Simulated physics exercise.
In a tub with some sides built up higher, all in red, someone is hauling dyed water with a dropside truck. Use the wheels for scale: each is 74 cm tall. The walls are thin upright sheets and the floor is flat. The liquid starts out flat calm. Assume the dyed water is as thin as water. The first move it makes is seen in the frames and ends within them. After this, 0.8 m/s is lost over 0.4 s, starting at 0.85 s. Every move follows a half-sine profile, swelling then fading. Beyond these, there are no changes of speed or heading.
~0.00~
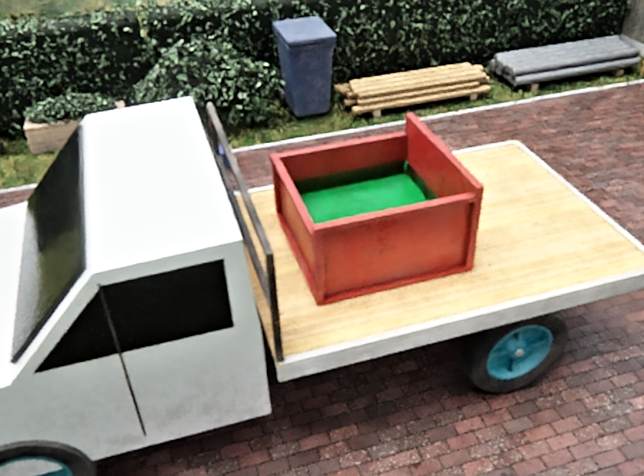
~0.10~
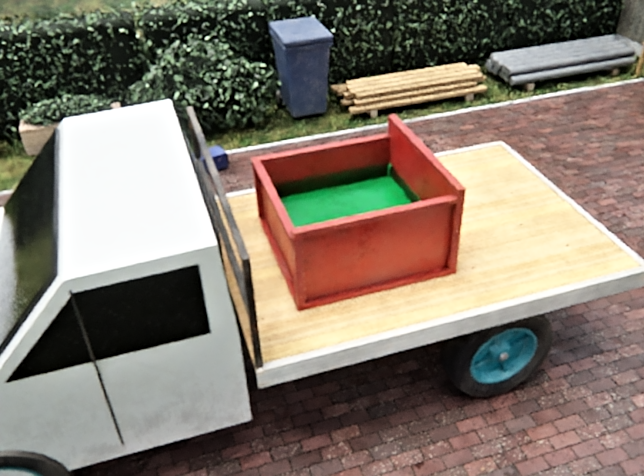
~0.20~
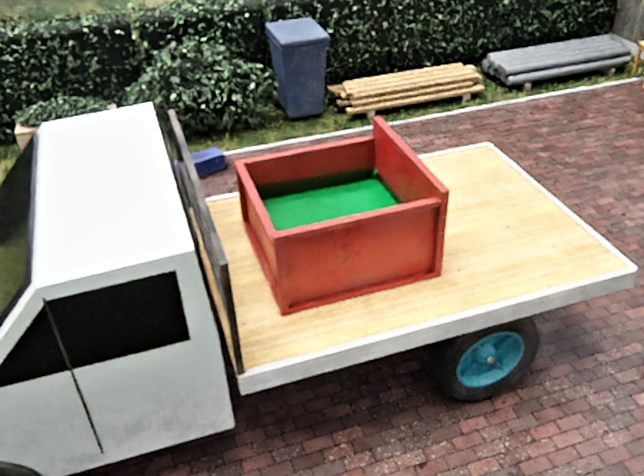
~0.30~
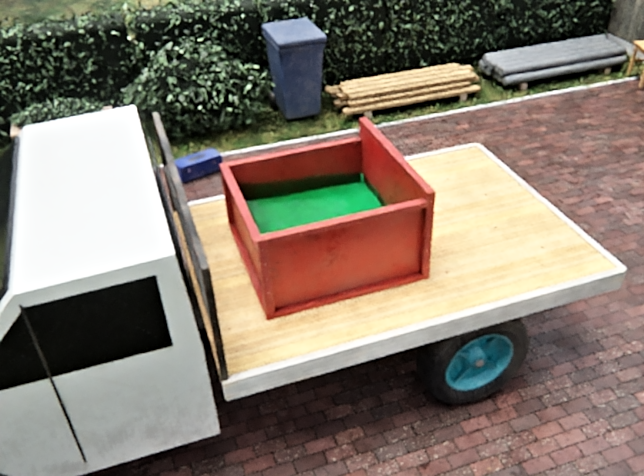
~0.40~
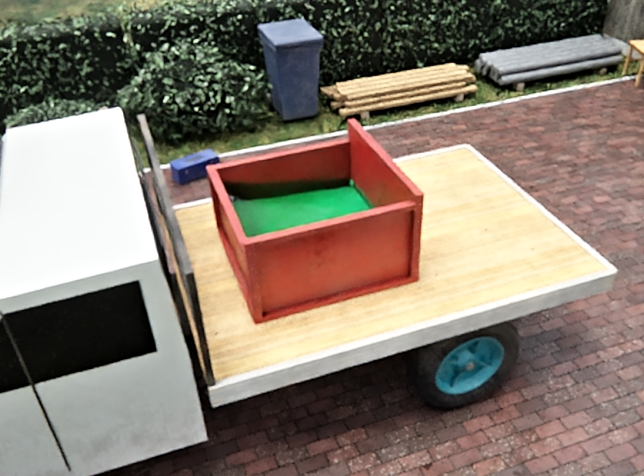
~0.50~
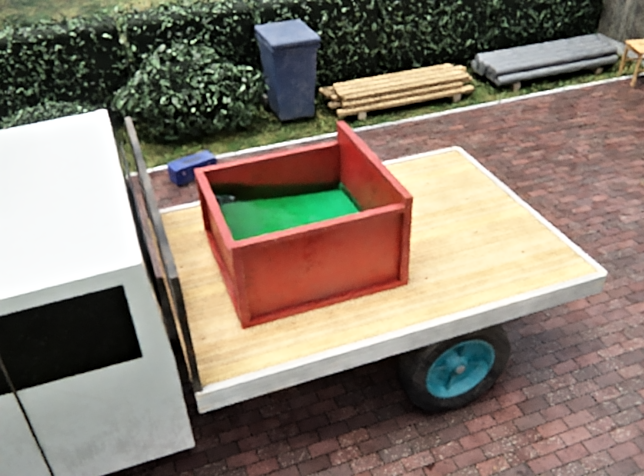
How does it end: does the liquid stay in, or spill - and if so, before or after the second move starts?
It stays in.
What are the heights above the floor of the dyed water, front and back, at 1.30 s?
Measured: Front = 34 cm, back = 20 cm.
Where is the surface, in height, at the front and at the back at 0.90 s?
About 26 cm at the front, 30 cm at the back.
Then, 0.90 s in, the surface is 26 cm up at the front and 30 cm at the back; nothing has left.
Then, 1.30 s in, the surface is 34 cm up at the front and 21 cm at the back; nothing has left.
Then, 1.80 s in, the surface is 30 cm up at the front and 24 cm at the back; nothing has left.
Then, 4.24 s in, nothing has left.
